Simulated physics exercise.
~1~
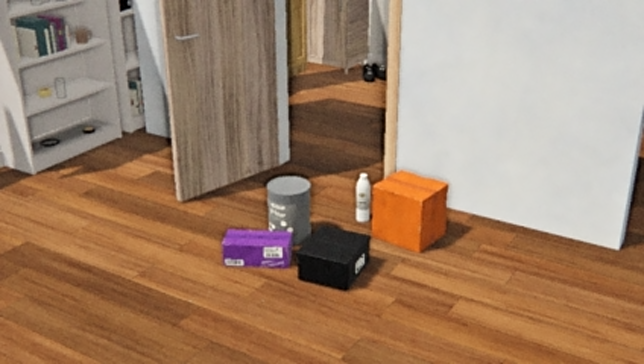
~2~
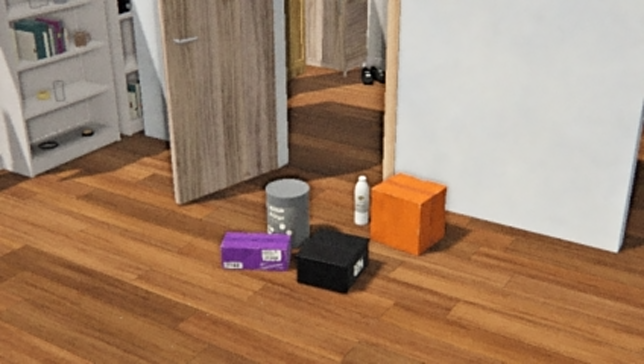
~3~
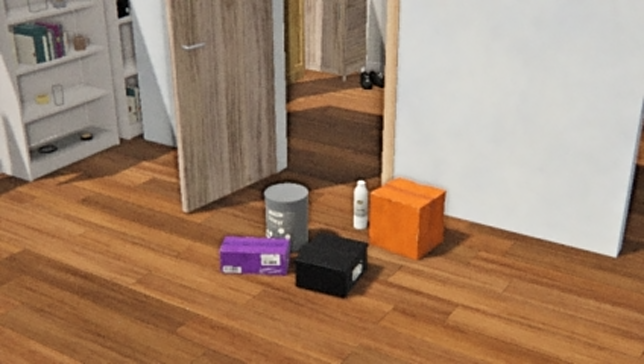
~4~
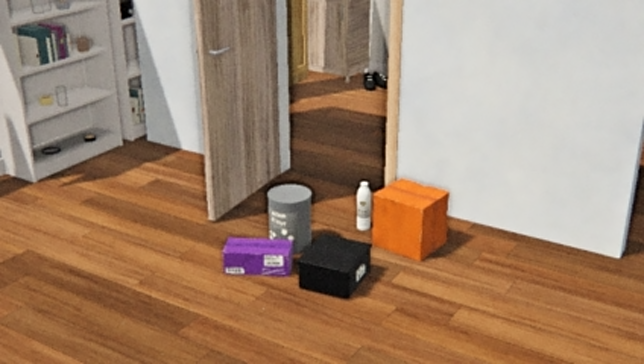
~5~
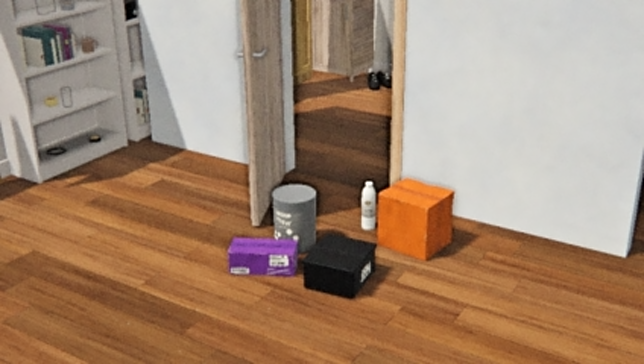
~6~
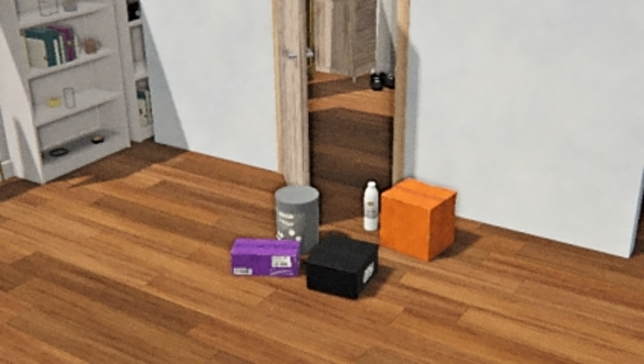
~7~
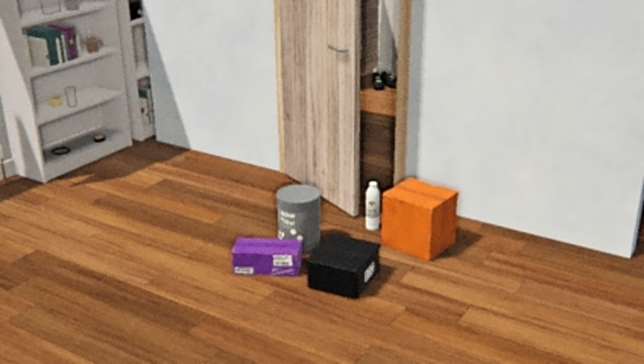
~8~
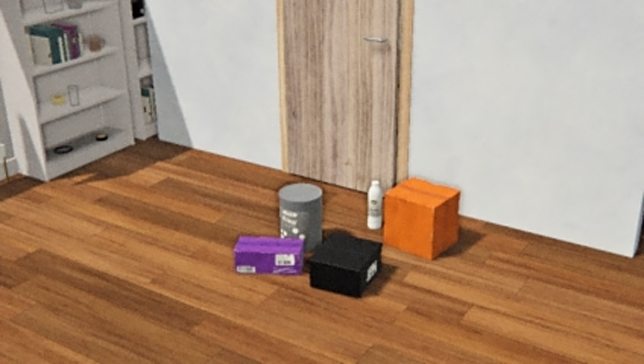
A wooden door standing wide open swung steadily around toward its frame until it was almost closed, passing behind a grey pail, a white bottle, an orange box, a black box and a purple box that all stayed put on the floor.
